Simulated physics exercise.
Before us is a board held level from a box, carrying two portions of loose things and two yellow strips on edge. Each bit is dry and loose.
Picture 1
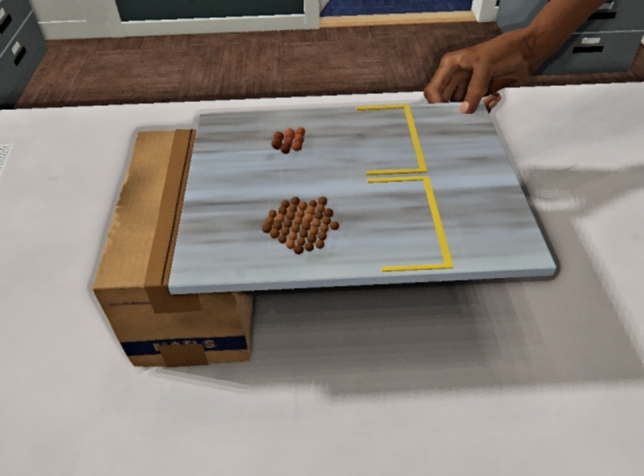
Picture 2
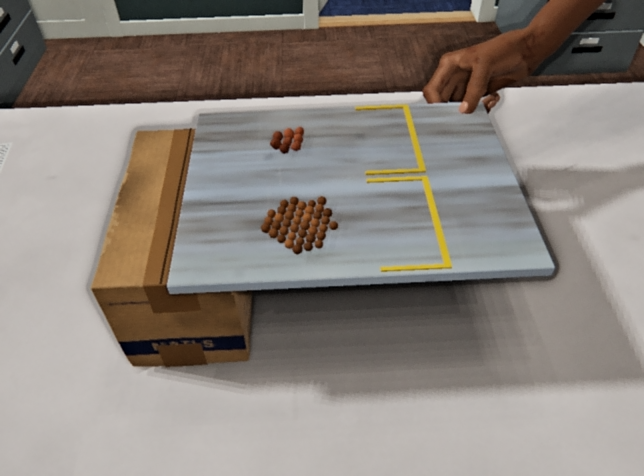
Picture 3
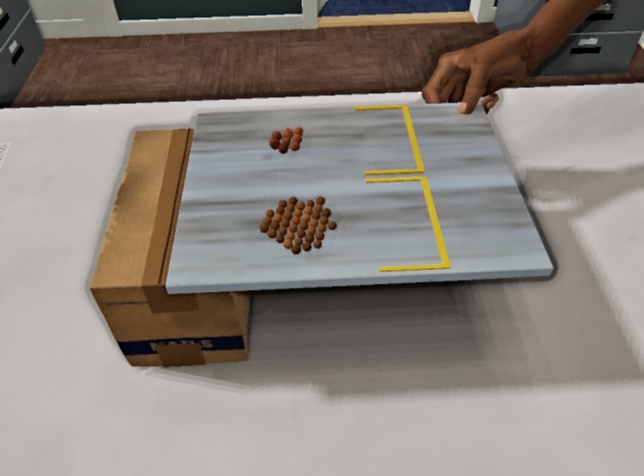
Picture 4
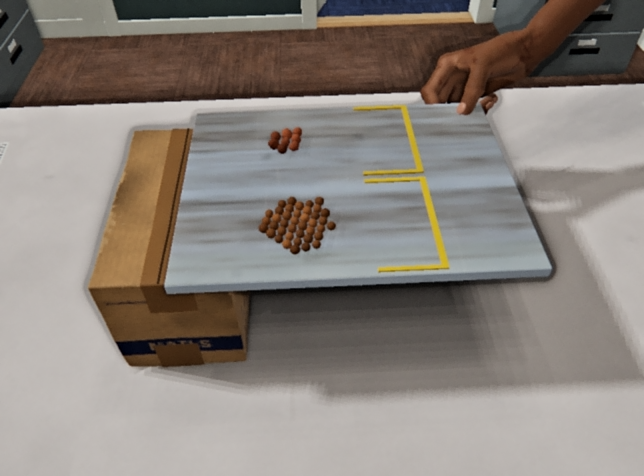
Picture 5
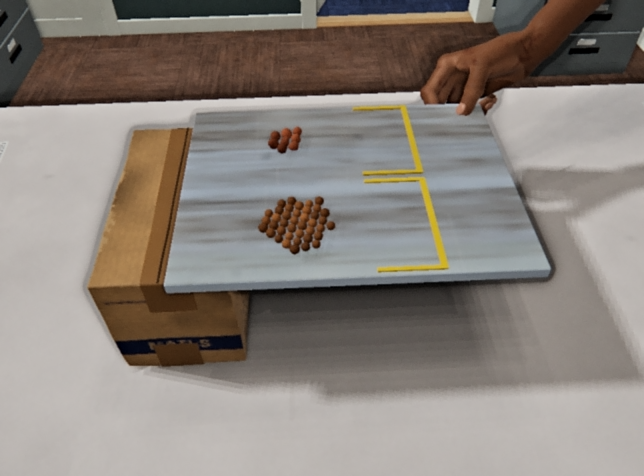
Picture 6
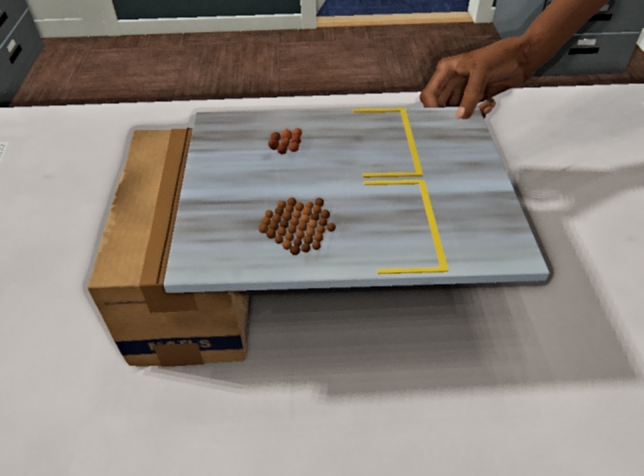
The footage shows a hand holding the far right side of a pale streaked board resting on a cardboard box, with two clusters of small brown and reddish balls and two yellow strips; almost nothing moves throughout.
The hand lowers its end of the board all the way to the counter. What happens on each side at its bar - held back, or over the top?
At the end, I think the front batch will pass beyond its barrier; I think the back batch will pass beyond its barrier.
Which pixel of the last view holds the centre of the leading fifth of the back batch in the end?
Centre at approx. (502, 217) px.
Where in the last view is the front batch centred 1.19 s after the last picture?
Centre at approx. (574, 305).
Then, 0.33 s on from there, board sloping at 10°; front batch where it was; back batch where it was.
Then, 0.74 s on from there, board sloping at 22°; front batch near a quarter past its bar; back batch on its way down.
Then, 1.19 s on from there, board resting at 30°; front batch the bulk past its bar; back batch the bulk past its bar.
In the end, board resting at 30°; front batch the bulk past its bar; back batch the bulk past its bar.
